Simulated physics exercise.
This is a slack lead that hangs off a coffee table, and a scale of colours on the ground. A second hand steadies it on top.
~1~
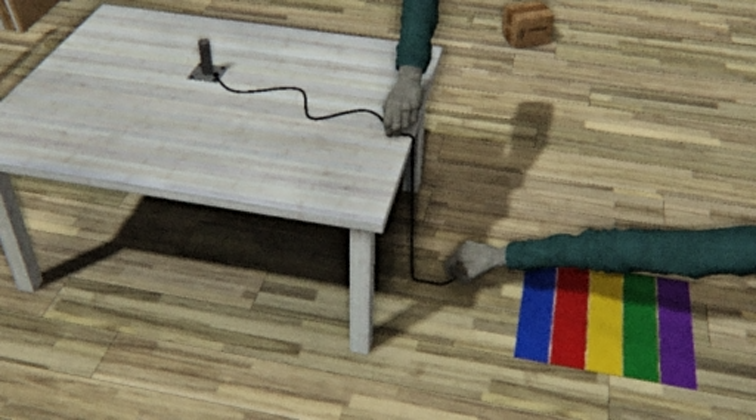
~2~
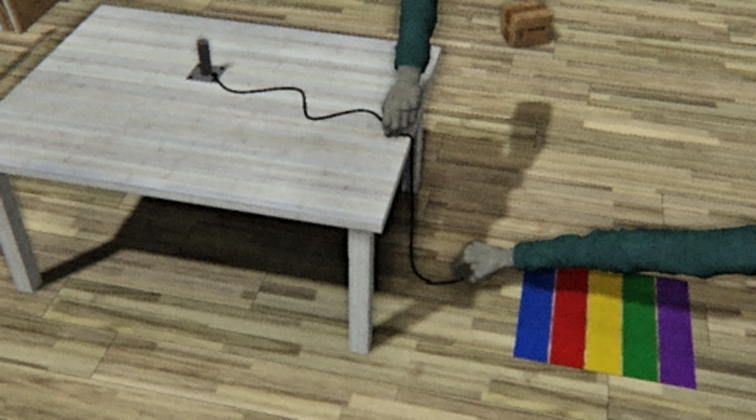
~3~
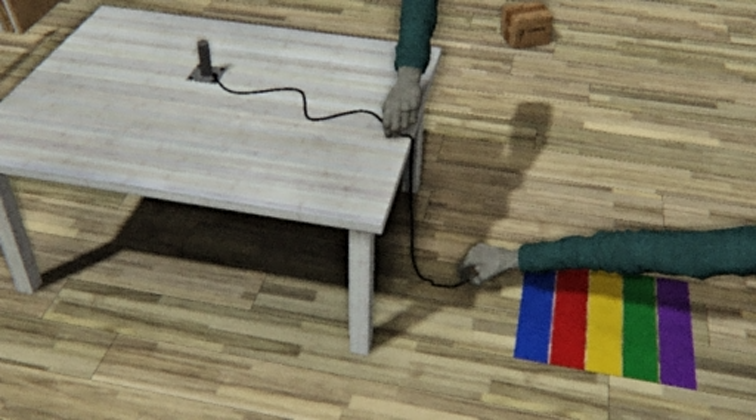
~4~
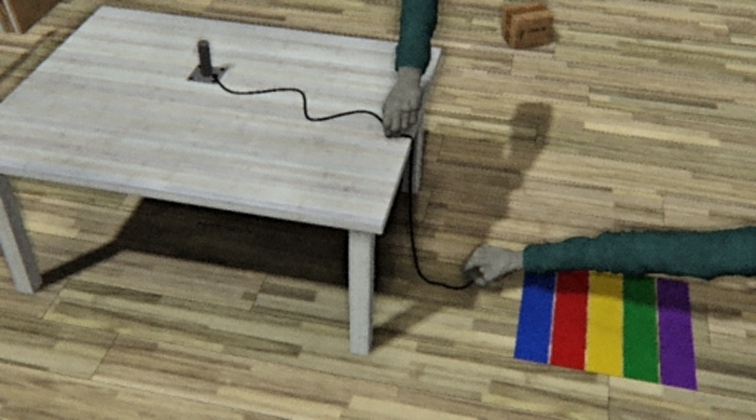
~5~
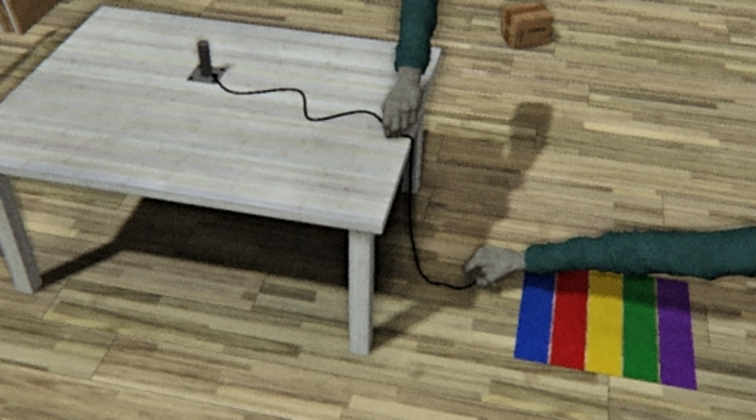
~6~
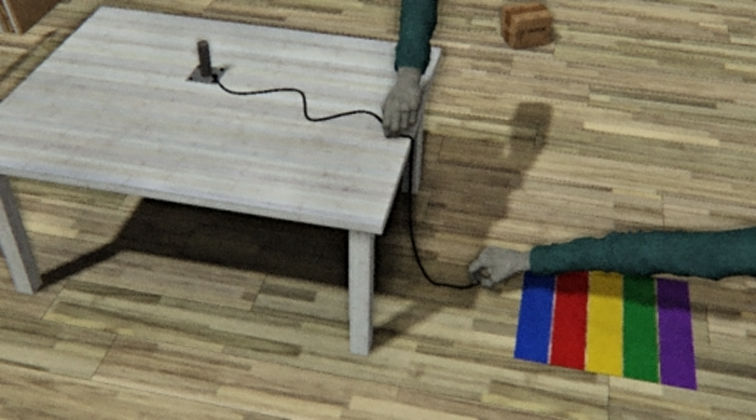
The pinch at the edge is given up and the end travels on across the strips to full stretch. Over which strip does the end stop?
It gets as far as the green strip.
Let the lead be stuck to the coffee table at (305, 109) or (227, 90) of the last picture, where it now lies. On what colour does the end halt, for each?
Try by try: Yellow; green.
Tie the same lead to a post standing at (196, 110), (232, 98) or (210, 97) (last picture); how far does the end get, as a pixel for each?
The places are (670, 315), (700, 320) and (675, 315).
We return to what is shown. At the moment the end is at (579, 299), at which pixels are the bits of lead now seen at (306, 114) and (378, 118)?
They go to (345, 113) and to (416, 143).
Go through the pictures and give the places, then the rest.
End (456, 277); blue (533, 340); red (569, 346); yellow (605, 352); green (641, 359); purple (678, 365), in the first picture.
End (463, 278); lead through (233, 91) (304, 95) (350, 112) (408, 137) (412, 206) (412, 264), in the second picture.
End (468, 280), in the third picture.
End (473, 281); lead through (233, 92) (304, 96) (350, 113) (408, 138) (410, 207) (417, 265), in the fourth picture.
End (475, 281), in the fifth picture.
End (479, 282); lead through (233, 93) (304, 96) (350, 113) (408, 138) (410, 207) (420, 265), in the sixth picture.
Early on, end near (579, 299); over red.
Midway, end near (621, 306); over yellow.
At the end of the slack, end near (646, 310); over green. The green one.
